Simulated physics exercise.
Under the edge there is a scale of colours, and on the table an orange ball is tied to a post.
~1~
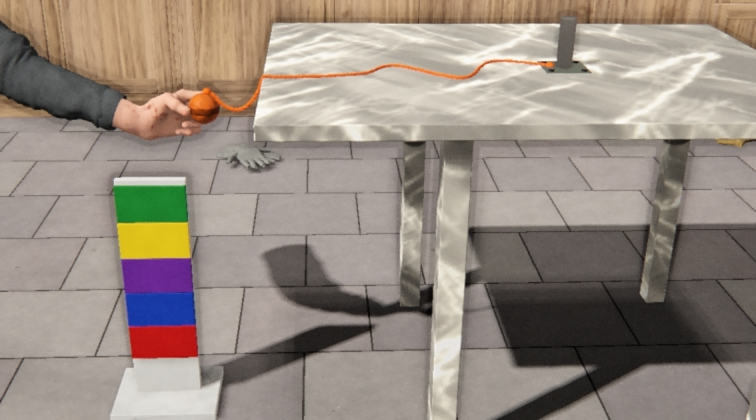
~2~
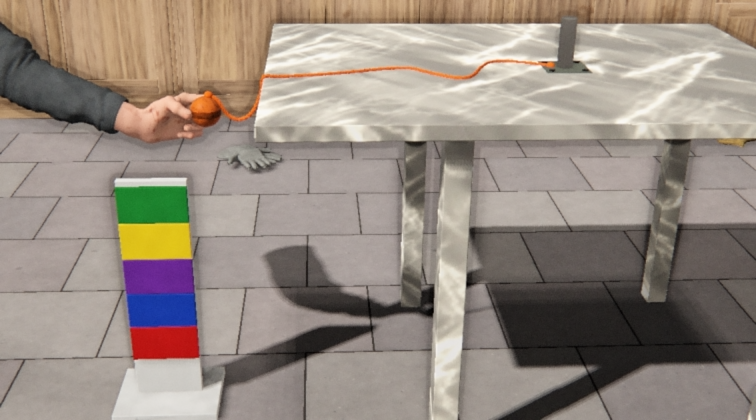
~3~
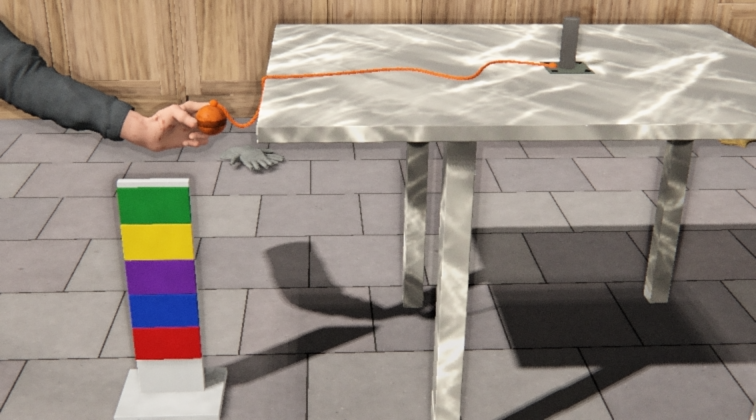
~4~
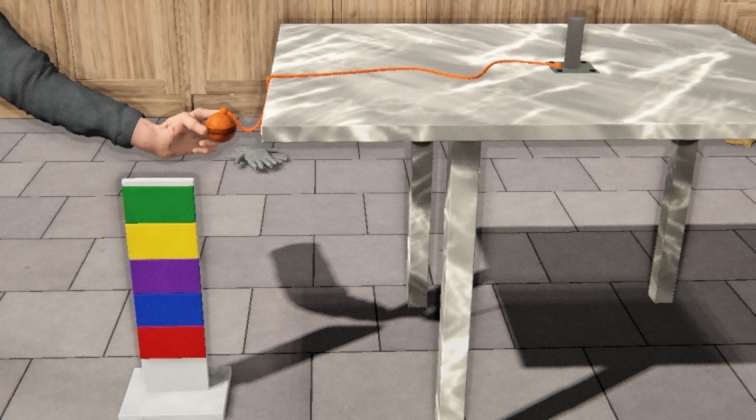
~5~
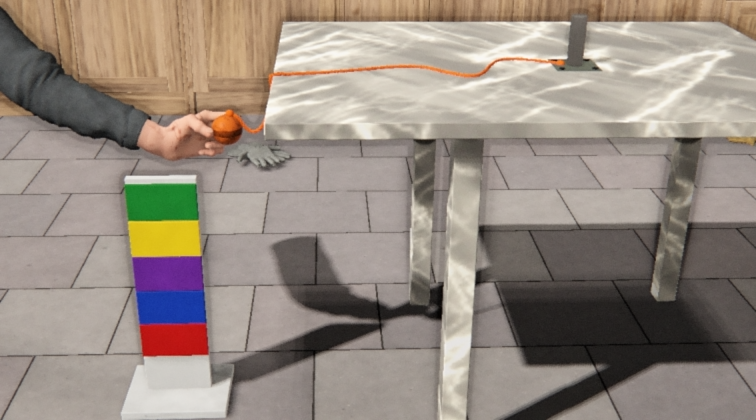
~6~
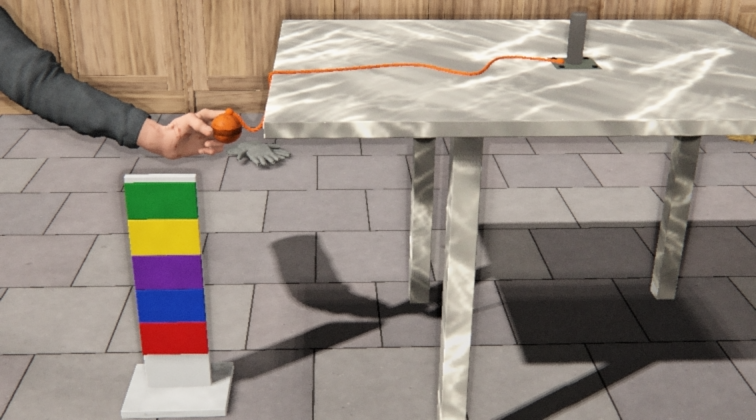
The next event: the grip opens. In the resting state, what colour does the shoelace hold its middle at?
Its middle is held at yellow.
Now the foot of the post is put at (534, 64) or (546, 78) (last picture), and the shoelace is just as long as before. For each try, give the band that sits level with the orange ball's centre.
Going case by case, it's purple and then purple.
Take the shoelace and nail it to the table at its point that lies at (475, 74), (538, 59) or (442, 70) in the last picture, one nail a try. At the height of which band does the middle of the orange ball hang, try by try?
Results, in sequence: Green / yellow / green.
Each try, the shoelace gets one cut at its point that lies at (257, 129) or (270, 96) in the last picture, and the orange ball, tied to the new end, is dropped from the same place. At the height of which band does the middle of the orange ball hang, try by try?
Per try - 1: Green; 2: None, it hangs higher.
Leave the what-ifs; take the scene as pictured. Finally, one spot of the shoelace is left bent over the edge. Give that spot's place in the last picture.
Roughly (331, 70).
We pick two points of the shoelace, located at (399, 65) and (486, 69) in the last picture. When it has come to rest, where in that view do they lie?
The first lands at (346, 68), while the second lands at (453, 65).
Soon after, ball near (236, 230); level with yellow.
Then, ball near (307, 220); level with yellow.
Further on, ball near (266, 230); level with yellow.
At rest, ball near (275, 229); level with yellow. The yellow one.
